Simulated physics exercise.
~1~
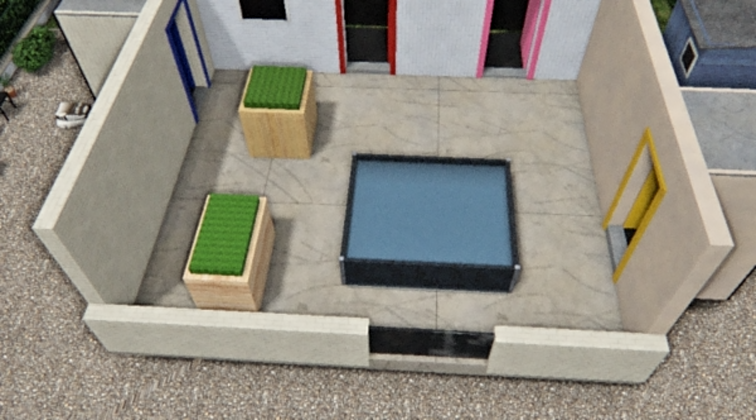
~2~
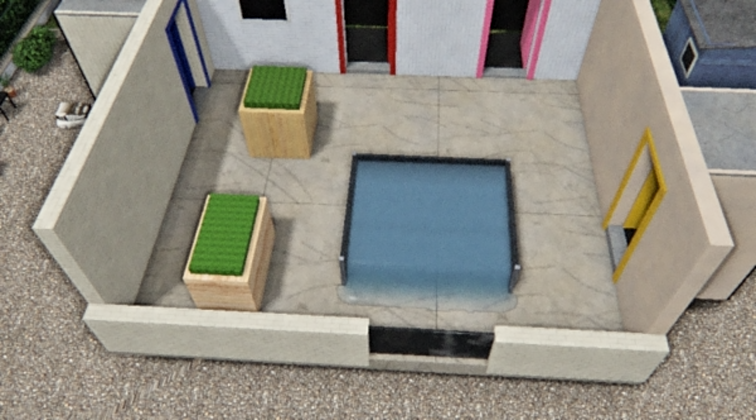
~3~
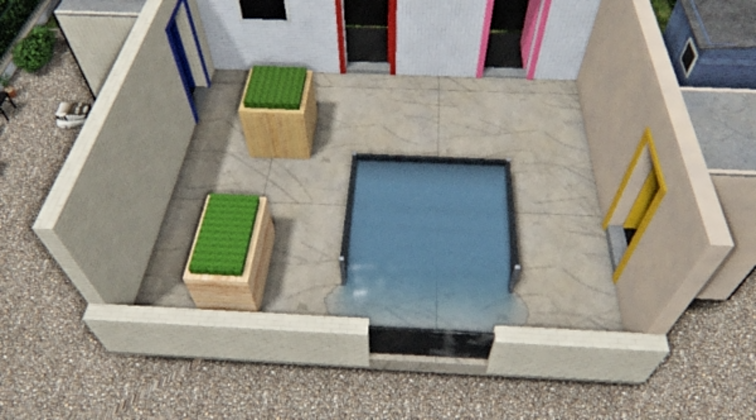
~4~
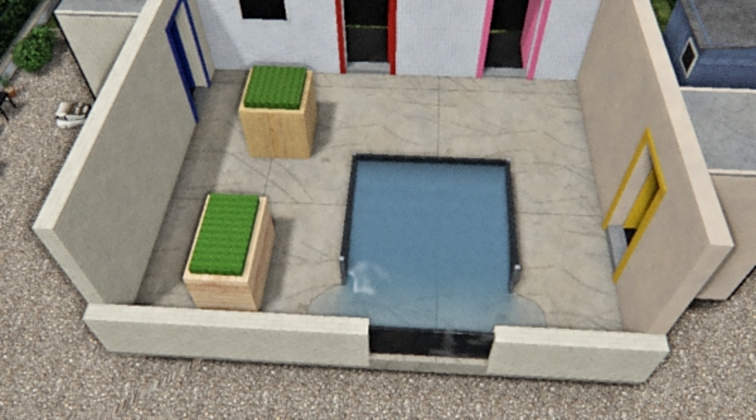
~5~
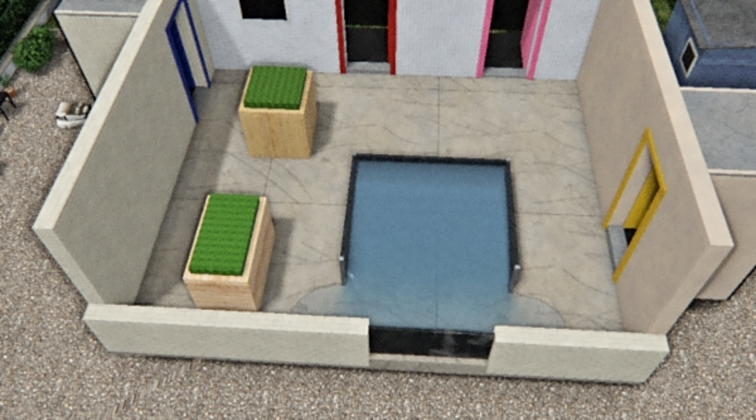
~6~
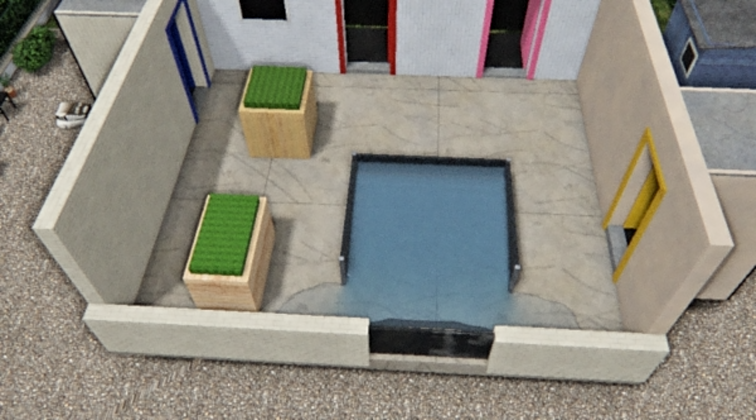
Water pours out of the open tank's near side and spreads across the court floor.
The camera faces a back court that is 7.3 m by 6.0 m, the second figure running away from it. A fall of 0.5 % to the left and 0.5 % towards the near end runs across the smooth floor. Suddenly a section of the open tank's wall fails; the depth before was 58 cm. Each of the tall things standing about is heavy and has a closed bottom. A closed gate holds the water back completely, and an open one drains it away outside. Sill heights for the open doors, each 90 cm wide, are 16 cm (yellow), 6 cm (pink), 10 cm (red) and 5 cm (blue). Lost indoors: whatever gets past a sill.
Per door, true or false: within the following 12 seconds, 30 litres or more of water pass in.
Yellow door: False. Pink door: True. Red door: False. Blue door: True.
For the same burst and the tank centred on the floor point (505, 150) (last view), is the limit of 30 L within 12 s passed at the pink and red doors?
Against that limit: Pink below, red under.
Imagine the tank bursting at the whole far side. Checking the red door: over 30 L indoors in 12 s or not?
Measured against that limit, the red door goes beyond it.
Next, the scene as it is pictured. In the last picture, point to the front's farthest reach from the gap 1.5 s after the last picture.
That would be close to (126, 330).
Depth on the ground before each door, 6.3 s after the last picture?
Depth readings (cm): Yellow = 7; pink = 10; red = 9; blue = 7.
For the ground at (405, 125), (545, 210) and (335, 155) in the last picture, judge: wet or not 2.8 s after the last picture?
First spot not yet wet, second submerged, third submerged.
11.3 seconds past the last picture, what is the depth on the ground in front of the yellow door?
I'd put it near 4.0 cm.
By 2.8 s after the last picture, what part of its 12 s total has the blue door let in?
By then it's near 0% of the total.
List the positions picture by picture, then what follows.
In the first picture, still water, 58 cm deep, in the open tank at (430, 210).
In the second picture, water pours out at (427, 278) and has run 1.3 m, to (341, 288); typically 8 cm deep outside, 58 cm at the open tank's back.
In the third picture, water pours out at (427, 280) and has run 1.5 m, to (331, 304); typically 11 cm deep outside, 58 cm at the open tank's back.
In the fourth picture, water pours out at (427, 280) and has run 1.8 m, to (315, 311); typically 12 cm deep outside, 58 cm at the open tank's back.
In the fifth picture, water pours out at (427, 280) and has run 2.1 m, to a hidden place; typically 14 cm deep outside, 55 cm at the open tank's back.
In the sixth picture, the front is at a hidden place, 2.4 m from the gap at (427, 281); 3.4 m2 of floor is under water; 48 cm left at the back of the open tank.
Then, 0.7 s after the last picture water covers 15 % of the floor and is deepest (48 cm) near (417, 345); yellow door not reached, pink door not reached, red door not reached, blue door not reached.
Then, 1.5 s after the last picture water covers 25 % of the floor and is deepest (43 cm) near (620, 356); yellow door 13 cm at the sill, 0 L in, pink door not reached, red door not reached, blue door not reached.
Then, 2.8 s after the last picture water covers 65 % of the floor and is deepest (30 cm) near (126, 330); yellow door 14 cm at the sill, 1 L in, pink door not reached, red door not reached, blue door not reached.
Then, 6.3 s after the last picture water covers 95 % of the floor and is deepest (15 cm) near (274, 316); yellow door 7 cm at the sill, 1 L in, pink door 10 cm at the sill, 52 L in, red door 9 cm at the sill, 0 L in, blue door 7 cm at the sill, 2 L in.
Then, 11.3 s after the last picture water covers 95 % of the floor and is deepest (12 cm) near (214, 74); yellow door 4 cm at the sill, 1 L in, pink door 7 cm at the sill, 68 L in, red door 8 cm at the sill, 0 L in, blue door 10 cm at the sill, 56 L in.
